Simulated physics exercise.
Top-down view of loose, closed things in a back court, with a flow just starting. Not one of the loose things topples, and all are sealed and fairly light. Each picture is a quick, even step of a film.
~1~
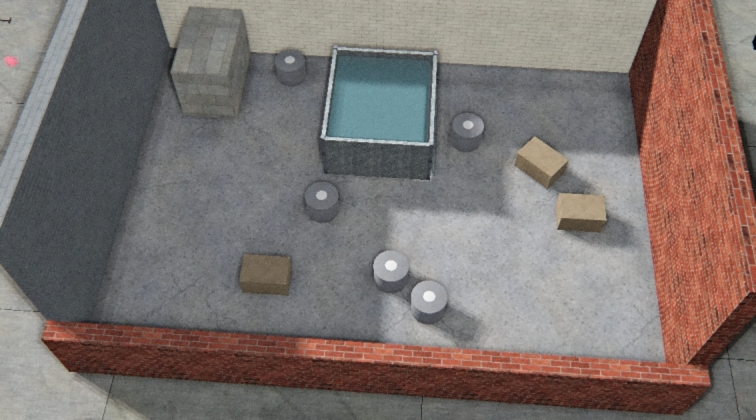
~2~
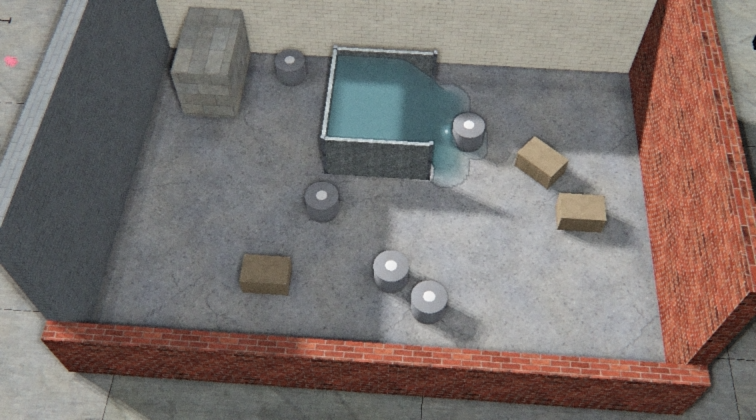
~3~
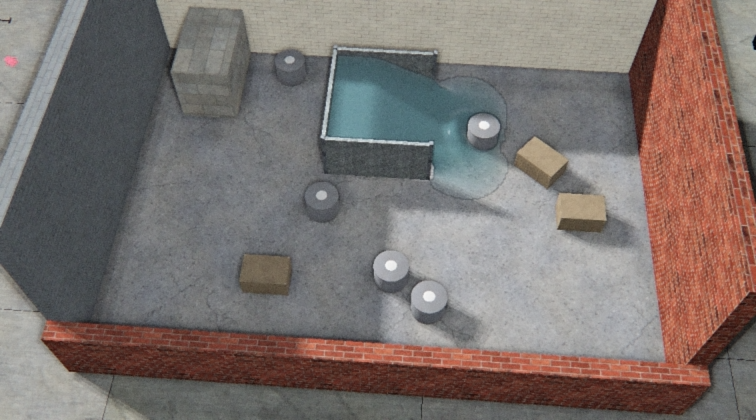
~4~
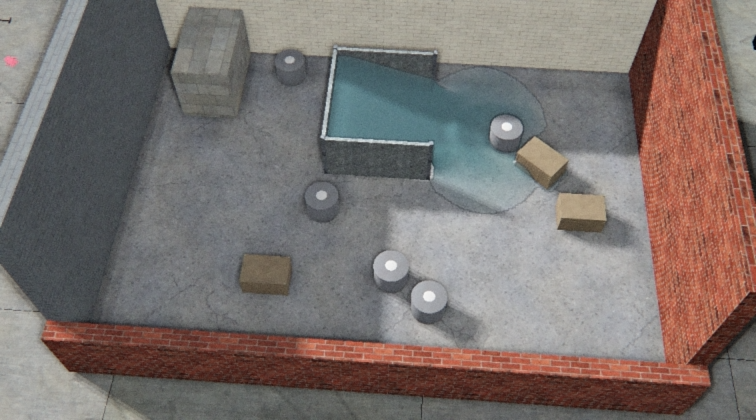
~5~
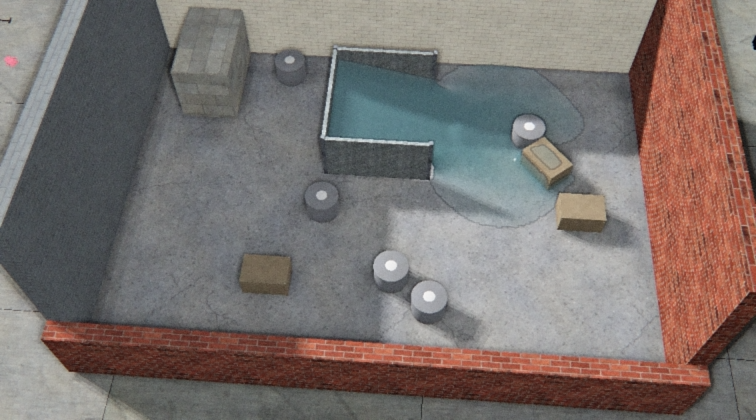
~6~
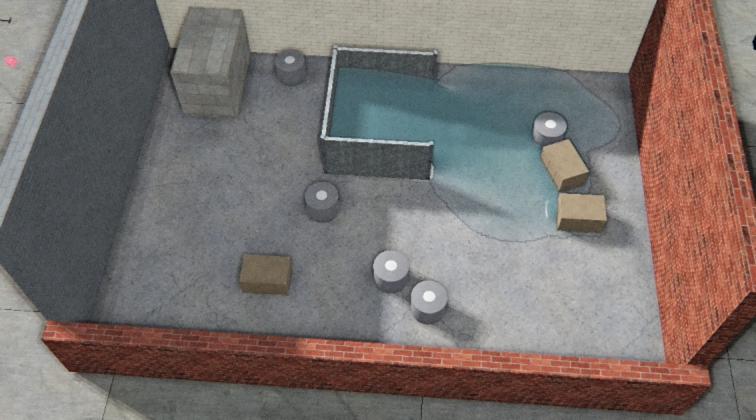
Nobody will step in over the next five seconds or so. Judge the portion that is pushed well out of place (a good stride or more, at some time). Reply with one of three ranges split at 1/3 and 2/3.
1/3 to 2/3.
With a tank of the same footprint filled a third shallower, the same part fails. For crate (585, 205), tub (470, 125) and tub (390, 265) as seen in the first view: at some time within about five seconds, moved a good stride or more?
One: Passed the mark. Two: Passed the mark. Three: Stayed below the mark.
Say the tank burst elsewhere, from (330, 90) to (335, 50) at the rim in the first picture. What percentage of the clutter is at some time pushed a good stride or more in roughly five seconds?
Around 10 in a hundred.
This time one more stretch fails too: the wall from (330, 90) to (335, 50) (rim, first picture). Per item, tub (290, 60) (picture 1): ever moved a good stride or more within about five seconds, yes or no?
As I see it, the answer is covers that distance.
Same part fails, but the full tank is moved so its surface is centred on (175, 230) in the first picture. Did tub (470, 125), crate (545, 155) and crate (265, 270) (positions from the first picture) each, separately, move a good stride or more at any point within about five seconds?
As listed: Short of that, moved that far, that far or more.
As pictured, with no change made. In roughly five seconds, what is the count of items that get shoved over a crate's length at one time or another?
Number: 3.
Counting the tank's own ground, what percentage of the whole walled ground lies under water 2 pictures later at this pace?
30 per cent or so.
A moment on, 2 of 8 are well off their spots; 0 afloat.
Next, 3 of 8 are well off their spots; 3 afloat.
Later, 3 of 8 are well off their spots; 3 afloat.
In the end, 3 of 8 are well off their spots, and 3 have been at some point; 2 afloat.
